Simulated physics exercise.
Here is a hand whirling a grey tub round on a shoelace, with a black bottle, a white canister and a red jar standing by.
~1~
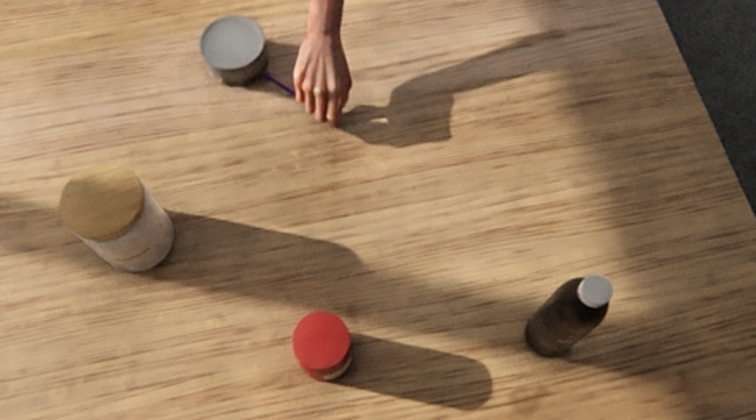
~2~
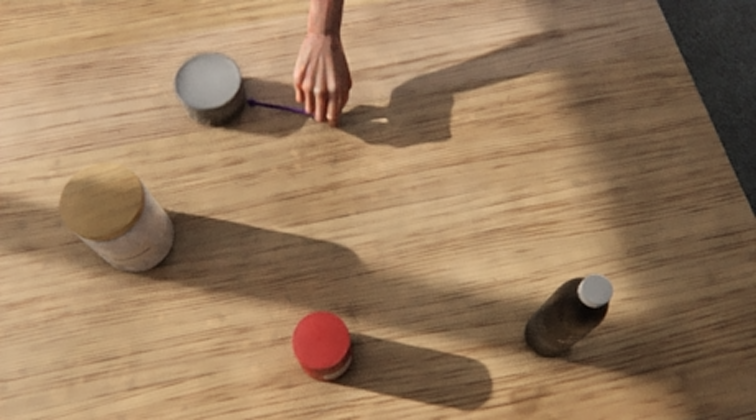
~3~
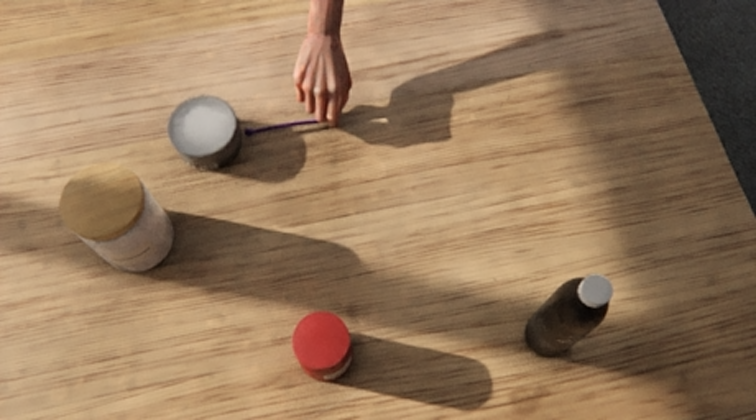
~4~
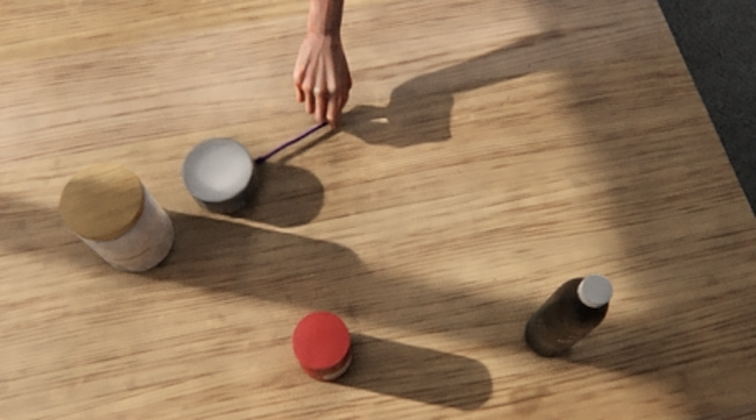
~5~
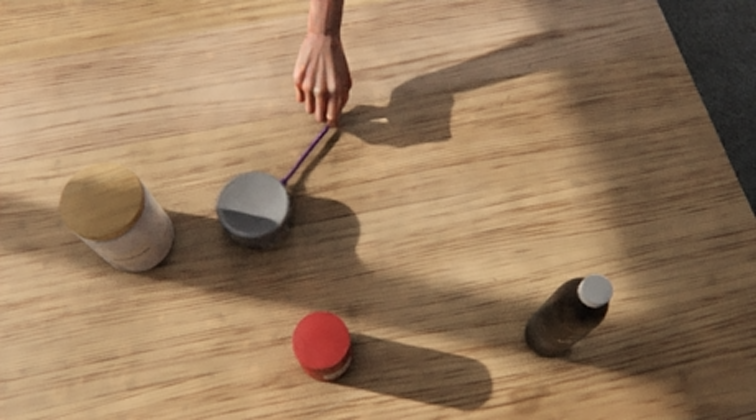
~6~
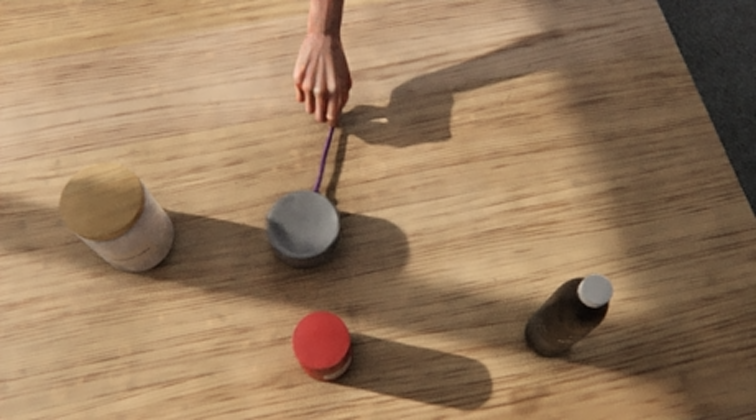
A grey tub swung anticlockwise on a purple cord held by a hand, passing down the left near the white canister, then curving below the hand, above the red jar, while the black bottle stood still.
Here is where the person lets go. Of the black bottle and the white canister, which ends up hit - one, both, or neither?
Taking them one by one, the black bottle is spared, the white canister is spared.
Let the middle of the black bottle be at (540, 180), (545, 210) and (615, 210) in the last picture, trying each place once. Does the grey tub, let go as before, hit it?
Hit, then hit, then hit.
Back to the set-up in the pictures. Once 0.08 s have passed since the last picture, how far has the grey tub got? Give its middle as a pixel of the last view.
(411, 236).
Then, 0.08 s later than the last view, tub near (411, 236).
Then, 0.20 s later than the last view, tub near (554, 241).
Finally, tub off the table. The black bottle escapes it and the white canister stays untouched.
